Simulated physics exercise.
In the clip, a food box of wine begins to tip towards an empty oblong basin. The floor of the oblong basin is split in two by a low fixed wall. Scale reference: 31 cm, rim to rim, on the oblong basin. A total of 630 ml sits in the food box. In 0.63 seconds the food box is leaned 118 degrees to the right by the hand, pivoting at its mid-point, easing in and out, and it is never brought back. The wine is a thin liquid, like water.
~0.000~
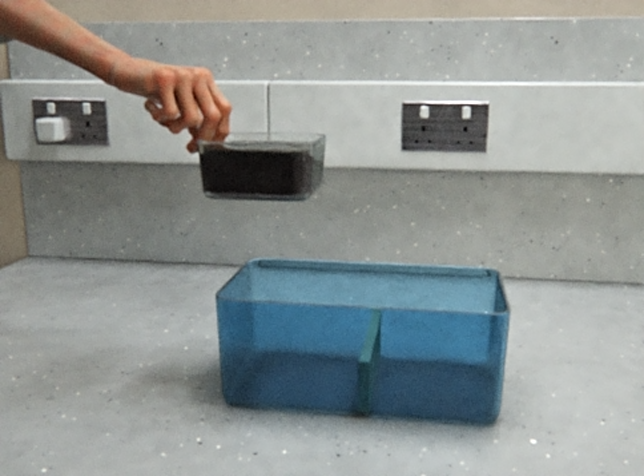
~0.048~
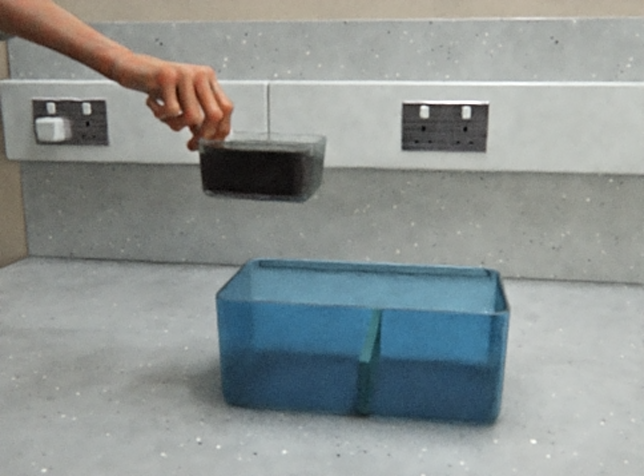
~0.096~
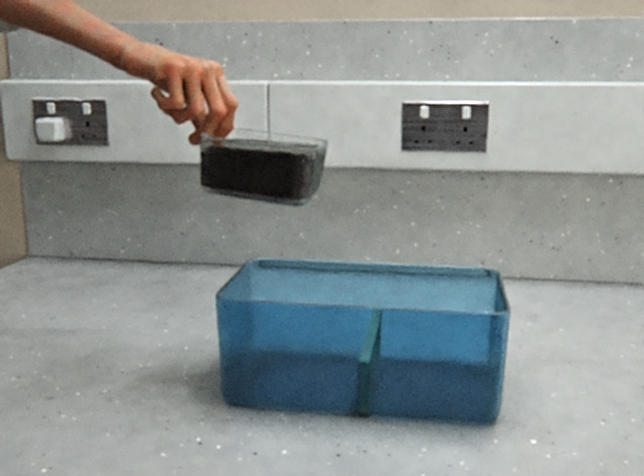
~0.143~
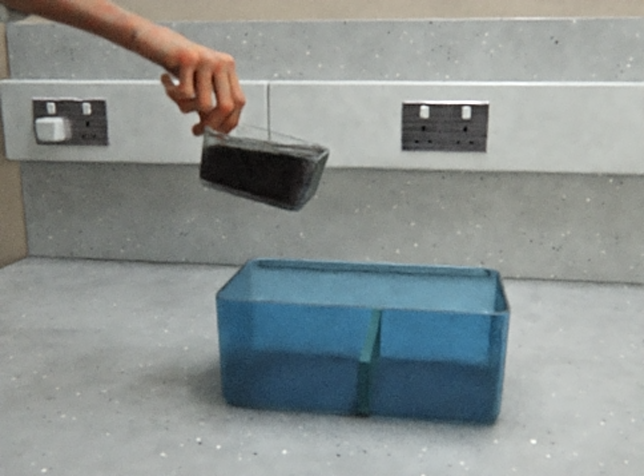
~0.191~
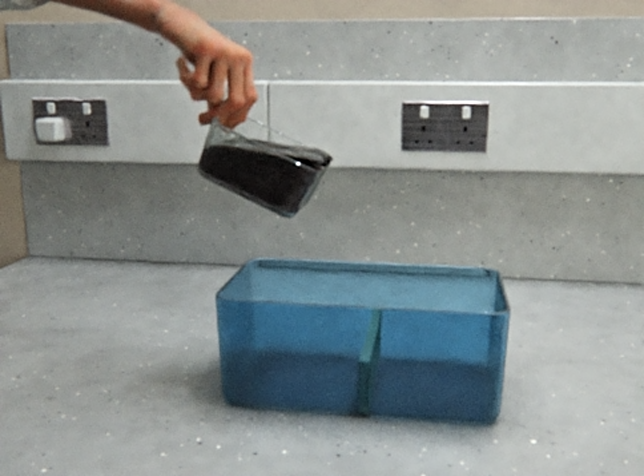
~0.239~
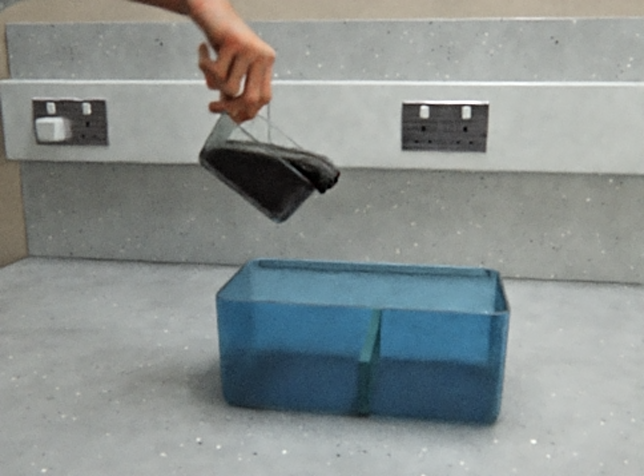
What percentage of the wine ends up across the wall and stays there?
About 40 per cent.
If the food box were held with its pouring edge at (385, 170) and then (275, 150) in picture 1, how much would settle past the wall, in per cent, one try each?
85 and 5 %.
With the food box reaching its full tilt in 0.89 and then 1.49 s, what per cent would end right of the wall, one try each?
55 then 65 %.
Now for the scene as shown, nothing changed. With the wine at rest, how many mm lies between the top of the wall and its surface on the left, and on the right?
It's around 46 mm on the left side and around 50 mm on the right side.
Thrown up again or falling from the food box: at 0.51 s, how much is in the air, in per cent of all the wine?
32 %.
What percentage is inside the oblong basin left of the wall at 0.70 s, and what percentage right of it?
Near 56 on the left, 40 on the right.
Then, 0.51 s in, the tilt is 107° and 7 per cent is still to pour, 25 is left of the wall and 34 right of it.
Then, 0.70 s in, the tilt is 118° and 0 per cent is still to pour, 57 is left of the wall and 39 right of it.
Then, 0.91 s in, the tilt is 118° and 0 per cent is still to pour, 57 is left of the wall and 40 right of it.
Then, 1.13 s in, the tilt is 118° and 0 per cent is still to pour, 57 is left of the wall and 40 right of it.
Finally, 57 per cent lies left of the wall, 40 right of it and 3 outside.
